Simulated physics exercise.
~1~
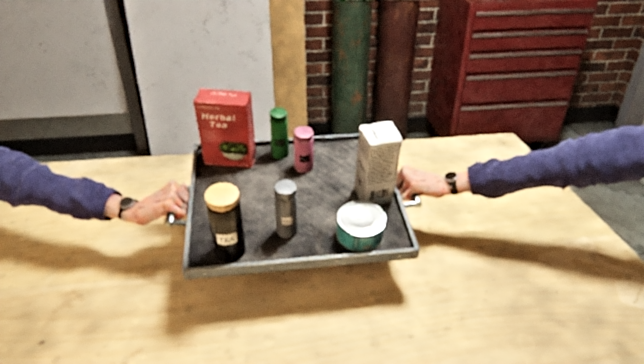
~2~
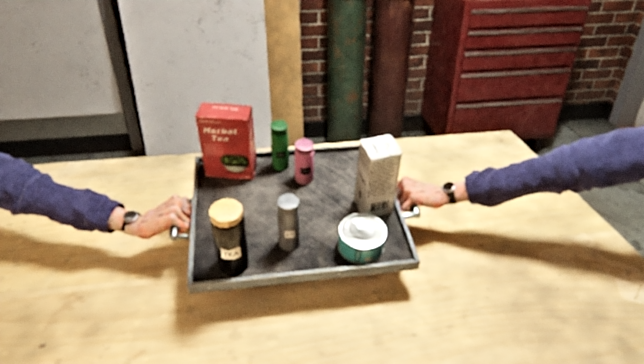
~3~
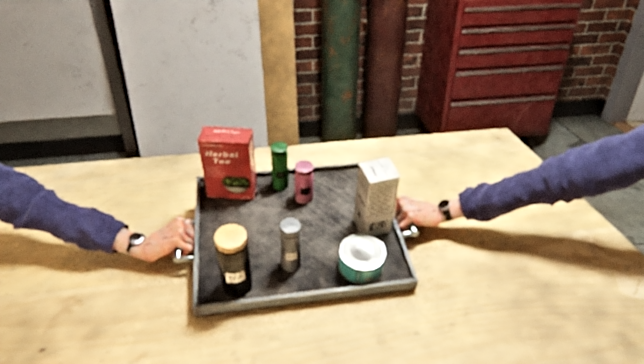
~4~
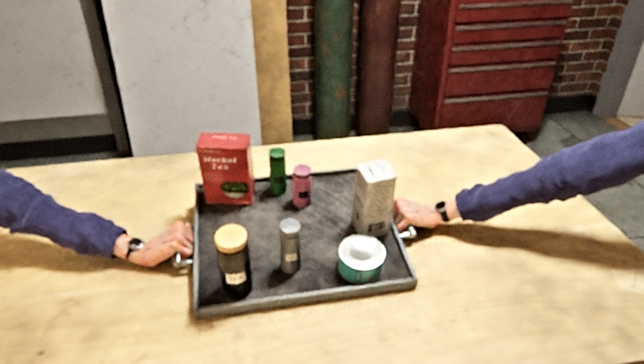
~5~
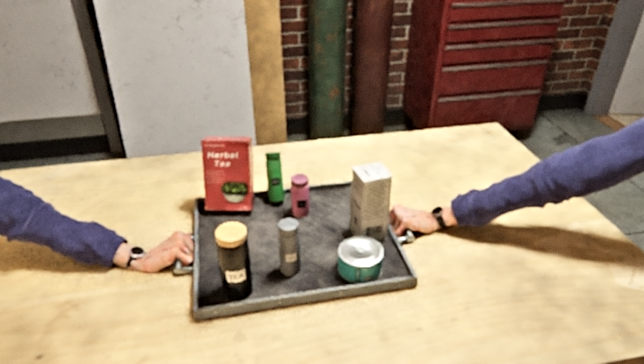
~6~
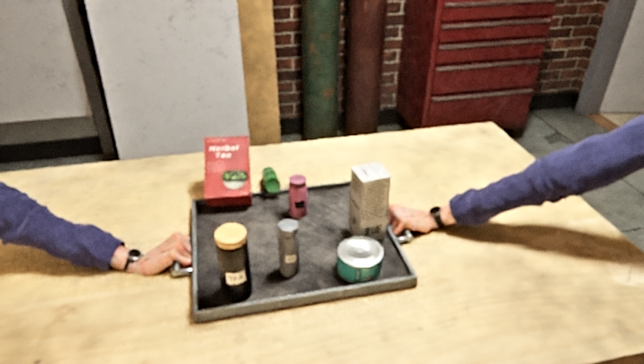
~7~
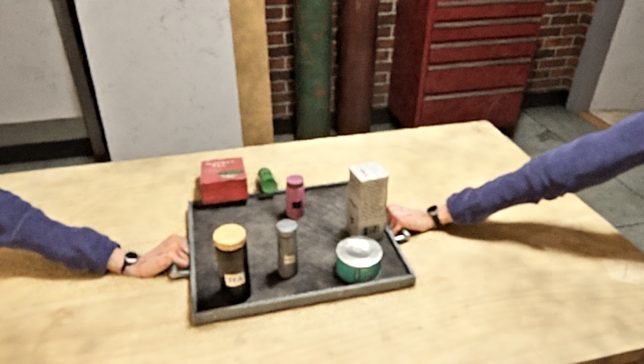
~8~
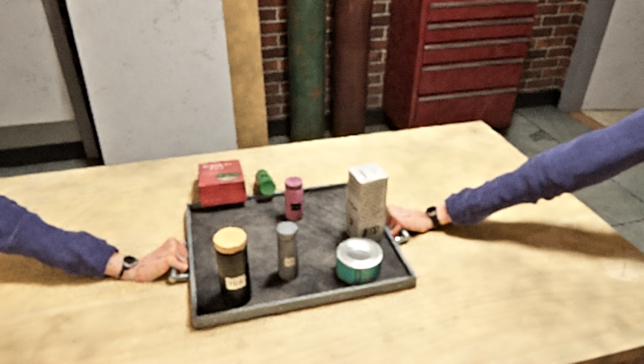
The clip opens with two hands holding a dark tray just above a wooden table, with a red tea packet, green and pink shakers, a white carton, a black jar, a grey shaker and a turquoise tub on it. The hands lower the tray until it lies flat on the table. The red packet and the green shaker at the back then tip away from the camera. Both topple over the far edge and come to rest on their sides on the table behind the tray. The other five items stay upright on the tray, still held at both ends.
